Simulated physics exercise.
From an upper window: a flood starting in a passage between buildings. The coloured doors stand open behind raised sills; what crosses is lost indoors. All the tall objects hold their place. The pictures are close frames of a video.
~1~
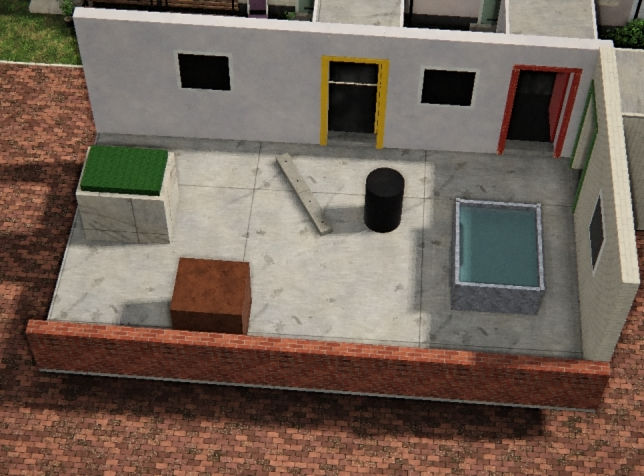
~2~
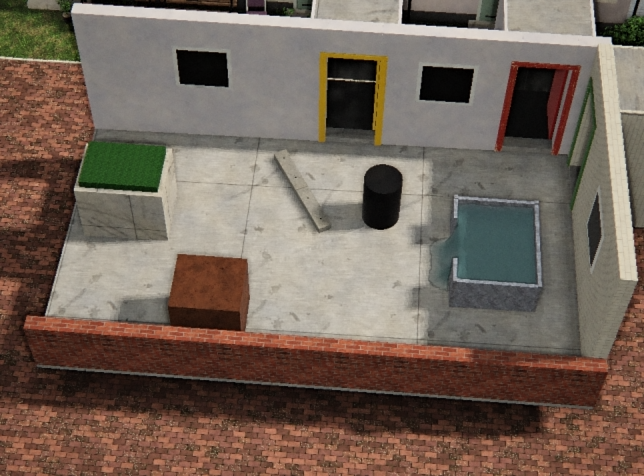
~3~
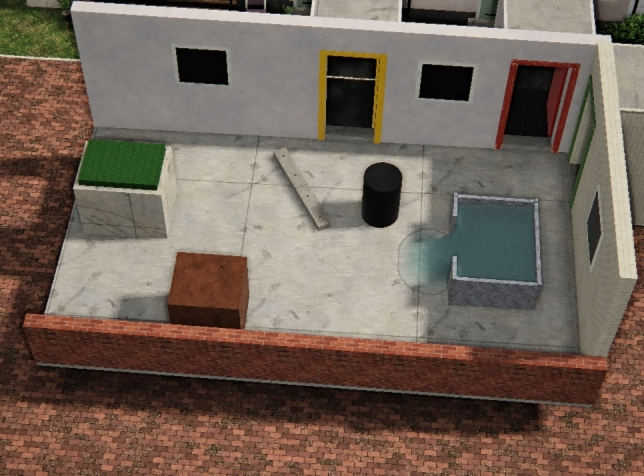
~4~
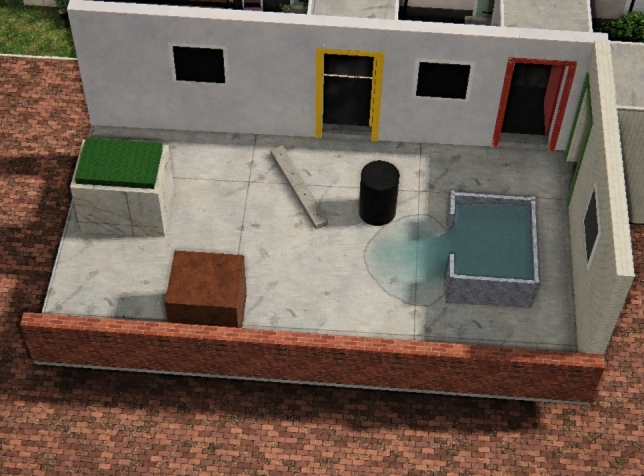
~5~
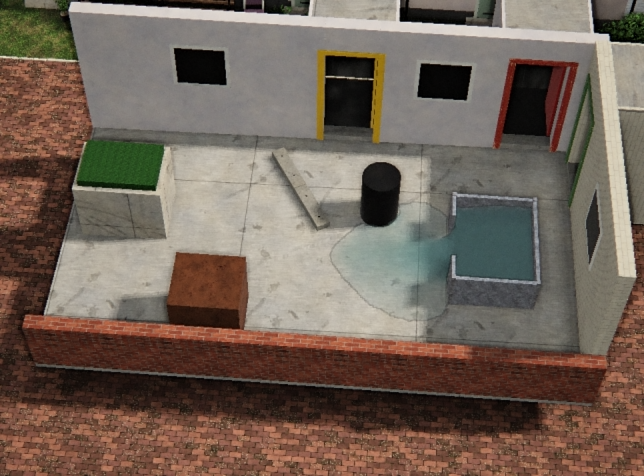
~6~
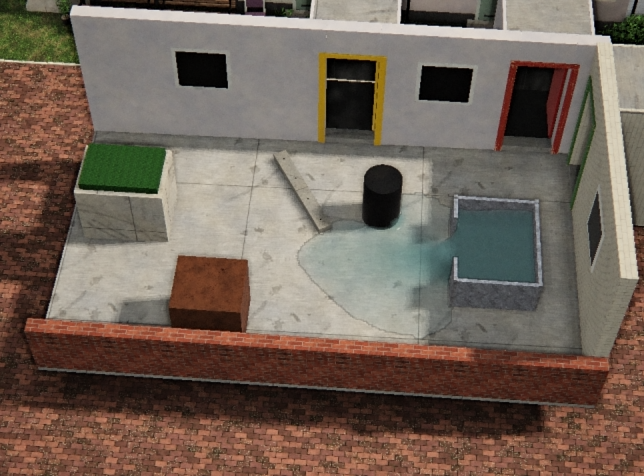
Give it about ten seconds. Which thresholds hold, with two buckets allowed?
In the end: The yellow door admits no more than that; the red door admits no more than that; the green door admits no more than that.
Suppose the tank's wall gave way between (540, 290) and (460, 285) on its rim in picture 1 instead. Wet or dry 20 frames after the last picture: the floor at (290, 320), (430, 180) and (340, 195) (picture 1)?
As listed: Wet, not flooded, no water.
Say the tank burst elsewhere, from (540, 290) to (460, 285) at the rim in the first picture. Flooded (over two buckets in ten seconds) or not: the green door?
In short: The green one is under.
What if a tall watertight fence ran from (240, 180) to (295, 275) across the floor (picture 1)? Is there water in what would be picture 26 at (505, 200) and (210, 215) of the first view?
One after the other: Clear, free of water.
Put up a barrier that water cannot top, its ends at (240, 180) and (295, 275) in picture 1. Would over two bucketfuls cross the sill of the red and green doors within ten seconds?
One by one: Red stays under; green holds.
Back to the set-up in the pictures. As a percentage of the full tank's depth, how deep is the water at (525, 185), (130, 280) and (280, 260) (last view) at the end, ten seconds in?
Roughly 0, 4 and 4 per cent, in turn.
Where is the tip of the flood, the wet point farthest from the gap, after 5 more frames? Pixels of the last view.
Roughly at (182, 262).
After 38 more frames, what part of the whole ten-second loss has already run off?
Close to 55 %.
A moment on, water covers 30 % of the floor; the yellow door not reached, the red door not reached, the green door not reached.
Next, water covers 45 % of the floor; the yellow door wet at the sill, nothing in, the red door not reached, the green door not reached.
Then, water covers 55 % of the floor; the yellow door wet at the sill, nothing in, the red door not reached, the green door not reached.
Later, water covers 65 % of the floor; the yellow door wet at the sill, nothing in, the red door not reached, the green door not reached.
In the end, water covers 60 % of the floor; the yellow door wet at the sill, nothing in, the red door not reached, the green door not reached.
